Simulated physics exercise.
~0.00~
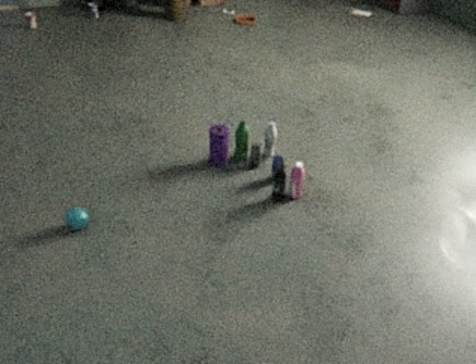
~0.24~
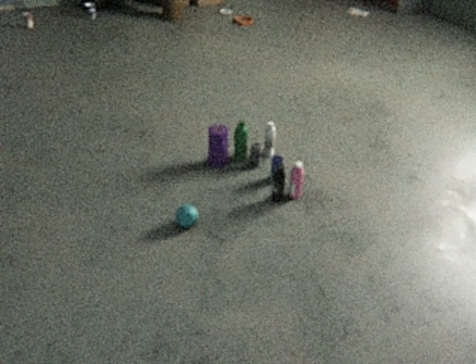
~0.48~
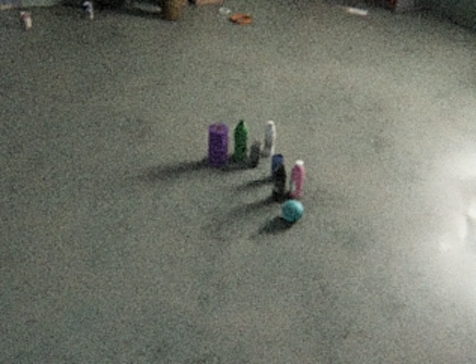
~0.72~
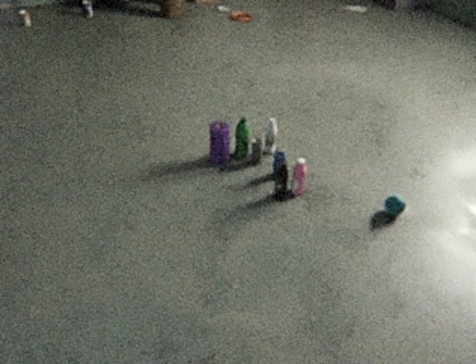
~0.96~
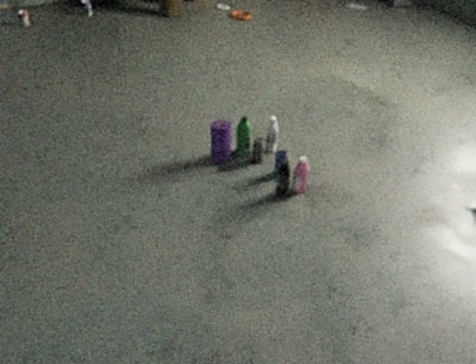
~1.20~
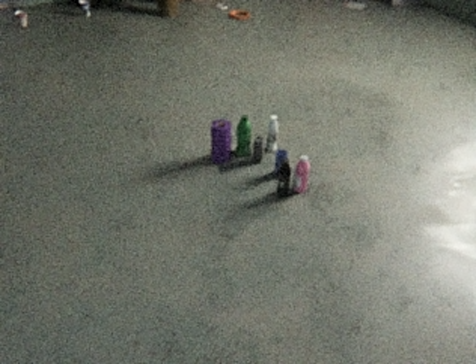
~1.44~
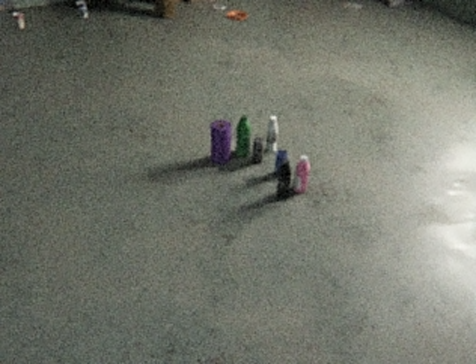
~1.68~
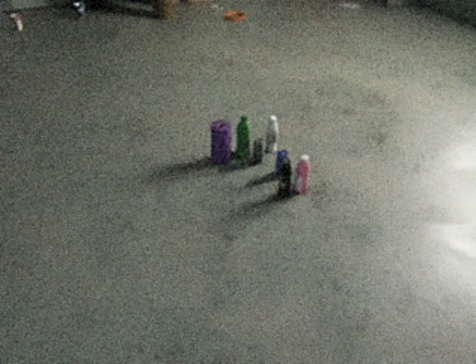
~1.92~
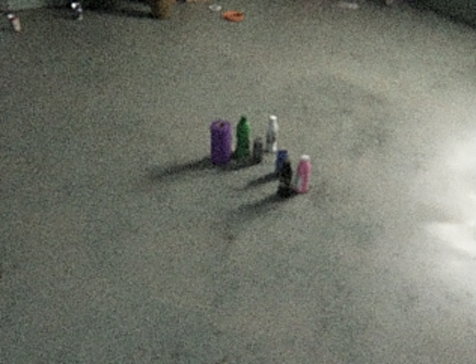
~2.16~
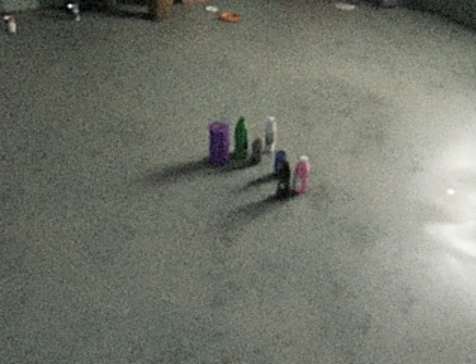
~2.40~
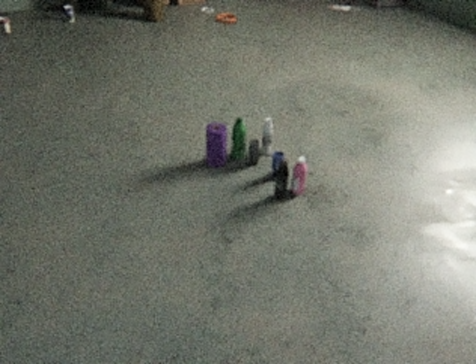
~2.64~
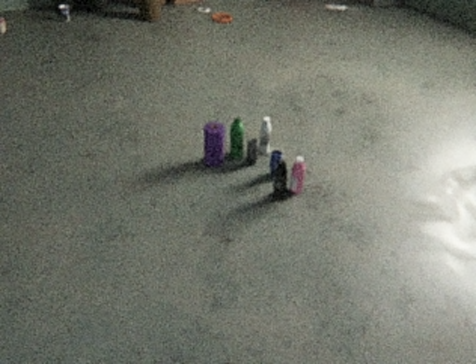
On a grey floor, a turquoise ball rolls from left to right, passing just in front of a cluster of upright bottles, cans and a purple roll, and leaves at the right edge. The cluster stays standing in place as the view drifts slightly.
